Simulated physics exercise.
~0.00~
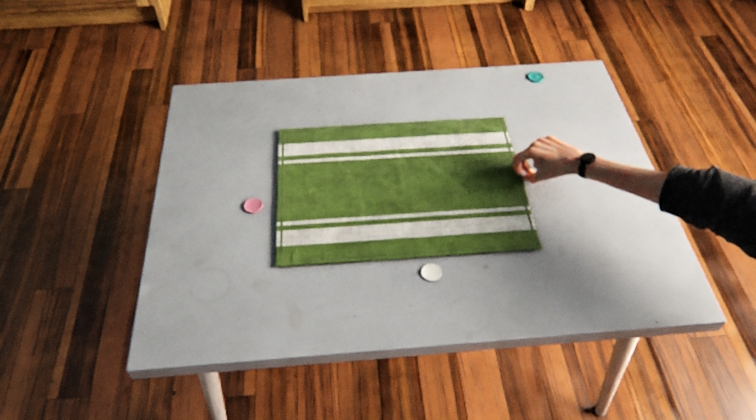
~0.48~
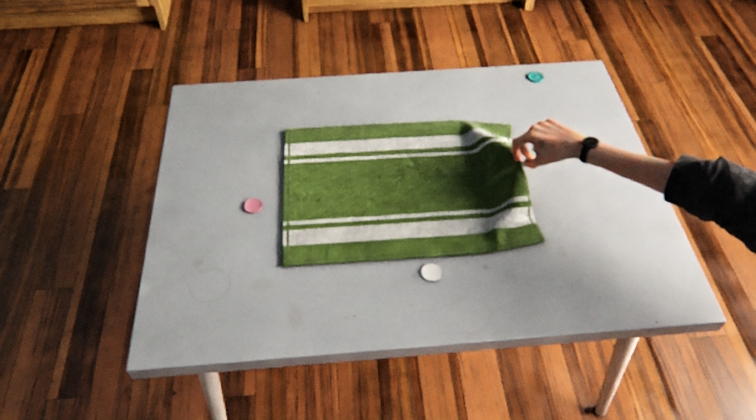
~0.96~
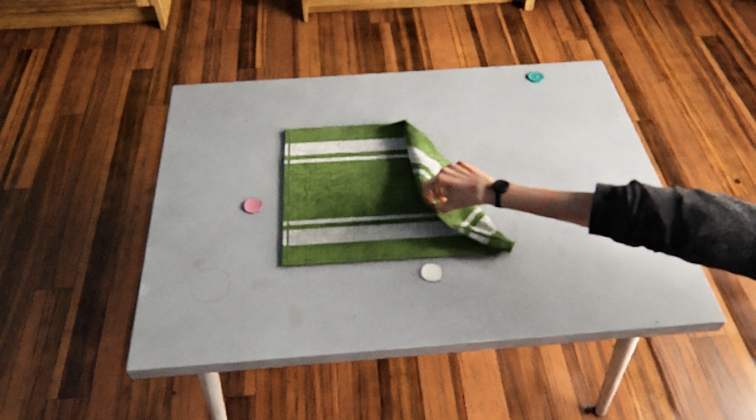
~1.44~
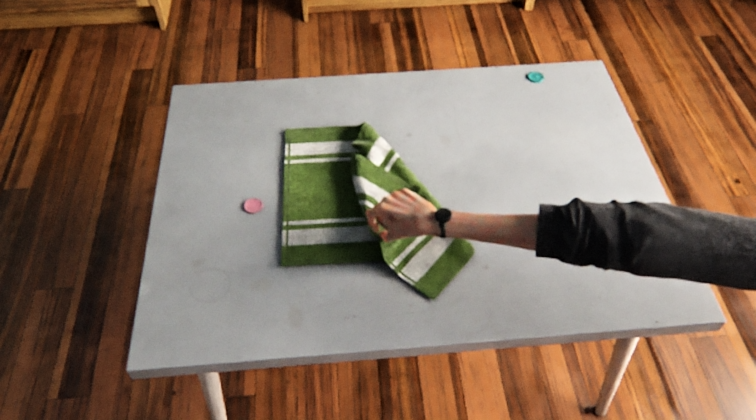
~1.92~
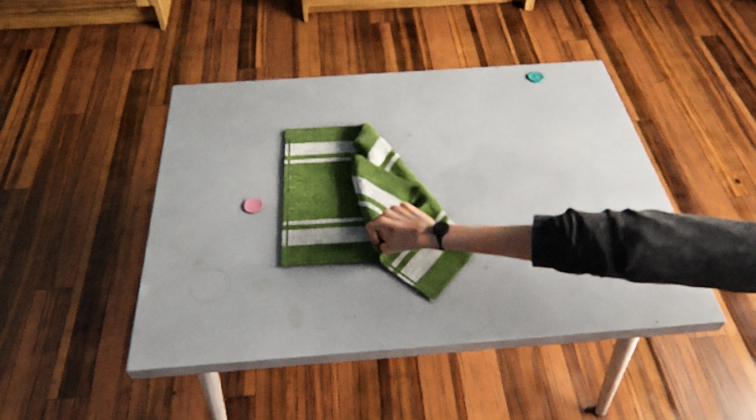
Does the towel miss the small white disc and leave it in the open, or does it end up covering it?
The folded towel ends up covering the white disc, while the pink and teal ones stay in the open.
A hand pinching the right edge of a green striped towel, folding it leftward across itself and covering a small white disc.
